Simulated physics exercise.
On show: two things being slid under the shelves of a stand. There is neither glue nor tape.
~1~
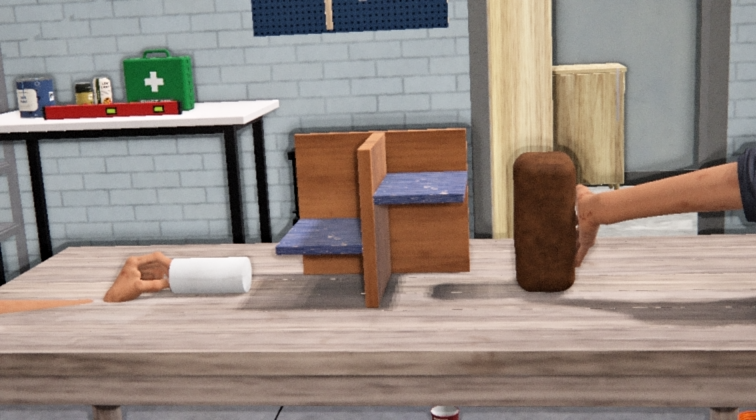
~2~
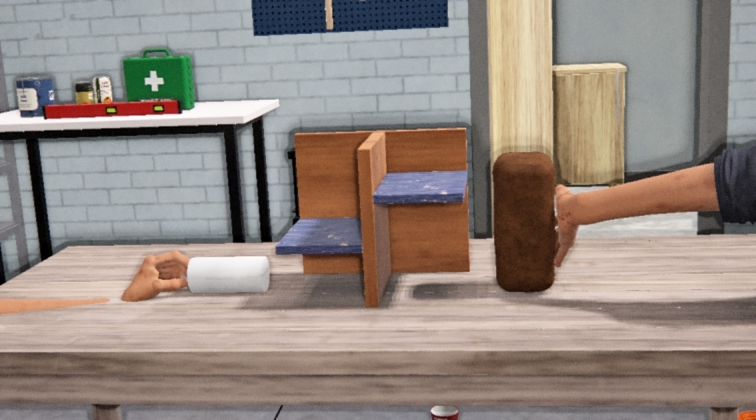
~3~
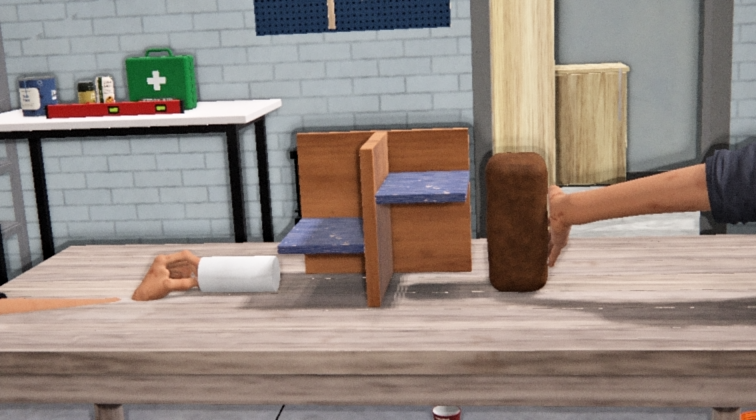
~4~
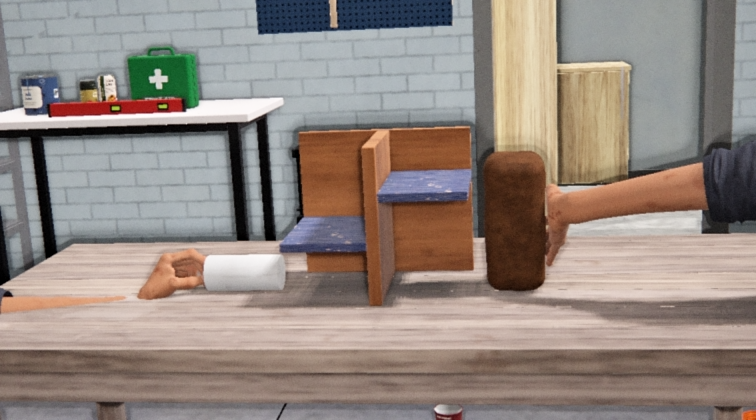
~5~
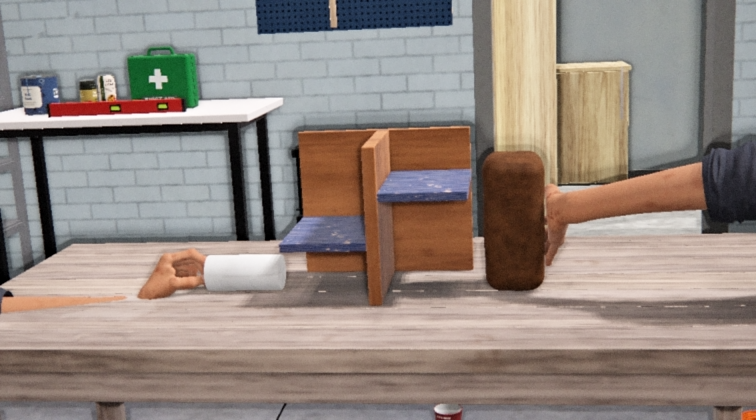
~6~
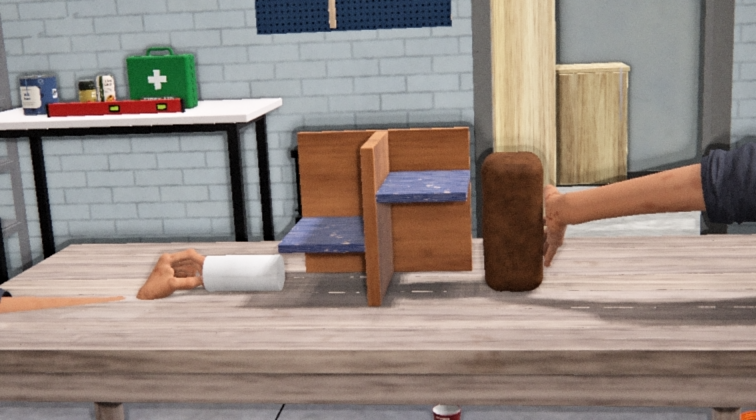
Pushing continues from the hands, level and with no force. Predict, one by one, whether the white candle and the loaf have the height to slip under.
My call: The white candle slips under, the loaf is held back.
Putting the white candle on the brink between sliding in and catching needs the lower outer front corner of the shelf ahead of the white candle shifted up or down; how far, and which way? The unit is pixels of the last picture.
Roughly 16 pixels, downward.
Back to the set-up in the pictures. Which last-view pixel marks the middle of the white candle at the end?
Its middle settles around (328, 273) in the last picture.
Then, 0.30 s on from there, white candle sliding up to the opening near (259, 273); loaf sliding up to the opening near (500, 222).
Then, 0.64 s on from there, white candle part of the way in near (296, 273); loaf stopped at the opening near (500, 222).
Then, 0.96 s on from there, white candle all the way in near (328, 272); loaf stopped at the opening near (500, 222).
In the end, the white candle slides in, near (328, 273); the loaf catches on the edge, near (500, 222).
